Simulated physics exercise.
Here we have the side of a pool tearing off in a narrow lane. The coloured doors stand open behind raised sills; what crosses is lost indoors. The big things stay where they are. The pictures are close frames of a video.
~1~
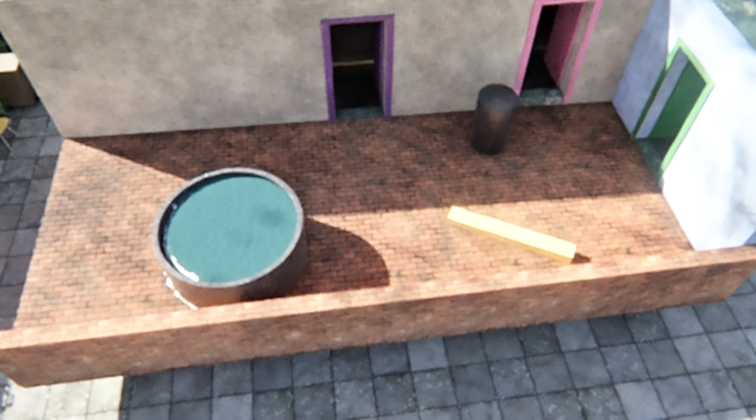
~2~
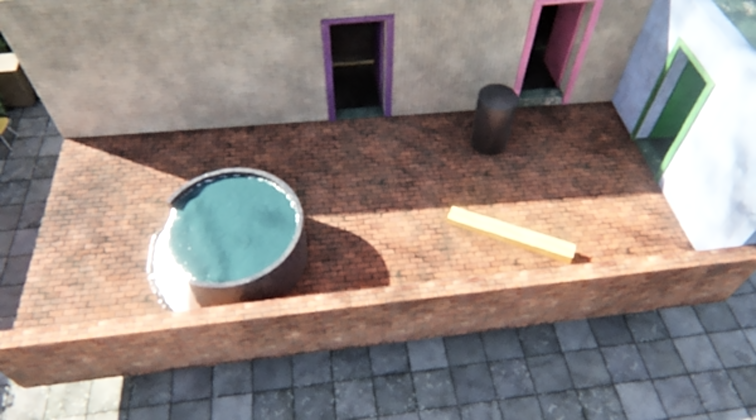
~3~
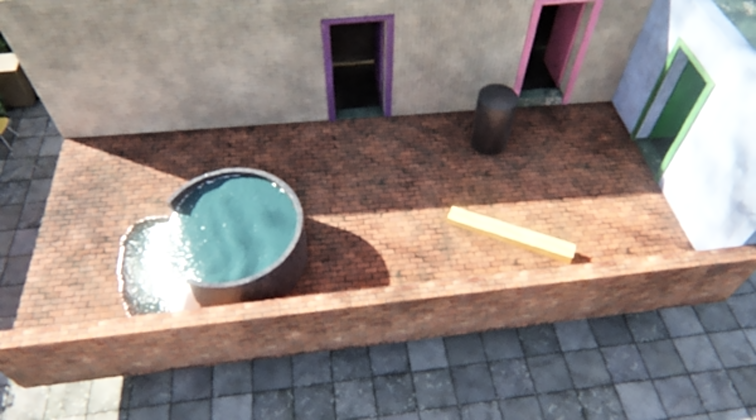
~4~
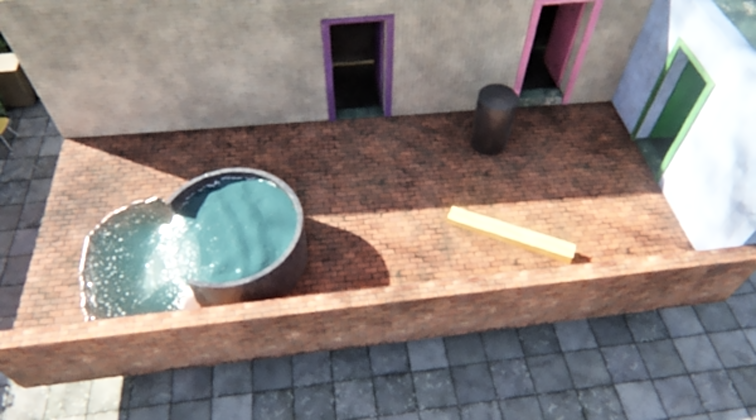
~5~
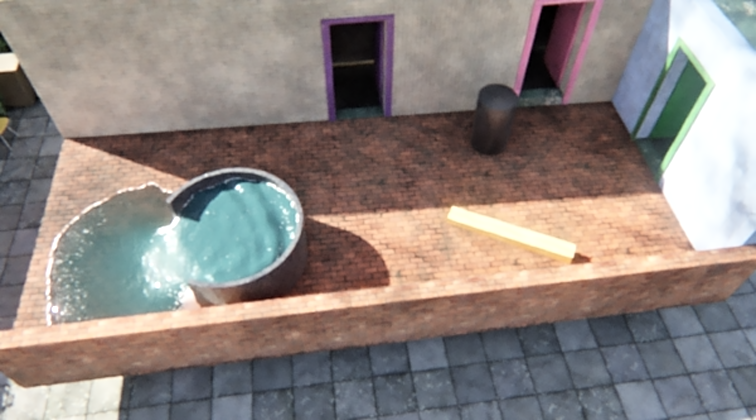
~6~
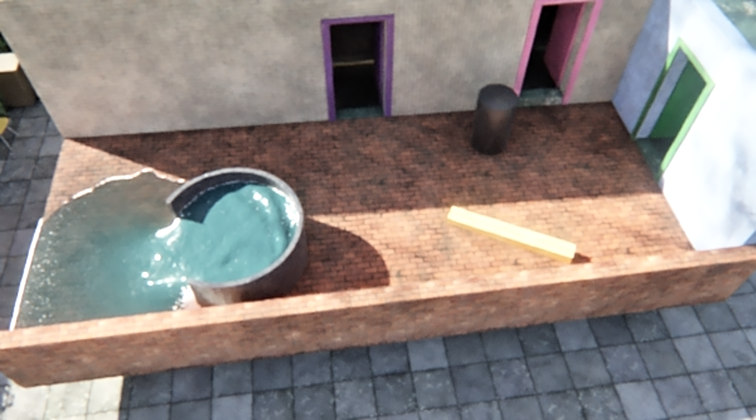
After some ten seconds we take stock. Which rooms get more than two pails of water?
One by one: The green door holds within the limit; the purple door holds within the limit; the pink door holds within the limit.
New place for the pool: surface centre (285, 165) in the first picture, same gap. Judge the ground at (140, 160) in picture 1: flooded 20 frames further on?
There: Wet.
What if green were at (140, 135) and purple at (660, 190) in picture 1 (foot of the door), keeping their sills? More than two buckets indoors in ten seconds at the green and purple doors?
My reading: Green is under; purple takes less.
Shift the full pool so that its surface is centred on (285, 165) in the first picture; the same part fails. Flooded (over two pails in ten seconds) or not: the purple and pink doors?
Purple stays under, pink lets less in.
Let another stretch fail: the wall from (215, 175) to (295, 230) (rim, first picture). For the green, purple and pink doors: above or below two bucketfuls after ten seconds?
One by one: Green door is over; purple door goes over; pink door holds.
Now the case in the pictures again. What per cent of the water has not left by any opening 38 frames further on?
About 34 per cent.
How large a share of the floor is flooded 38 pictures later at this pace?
Close to 25 %.
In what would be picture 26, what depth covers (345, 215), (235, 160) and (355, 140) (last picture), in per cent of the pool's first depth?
About 0, 0 and 0 per cent.
A moment on, water covers 20 % of the floor; the green door not reached, the purple door not reached, the pink door not reached.
Next, water covers 20 % of the floor; the green door not reached, the purple door not reached, the pink door not reached.
Then, water covers 25 % of the floor; the green door not reached, the purple door not reached, the pink door not reached.
Later, water covers 25 % of the floor; the green door not reached, the purple door not reached, the pink door not reached.
In the end, water covers 35 % of the floor; the green door wet at the sill, nothing in, the purple door wet at the sill, nothing in, the pink door not reached.
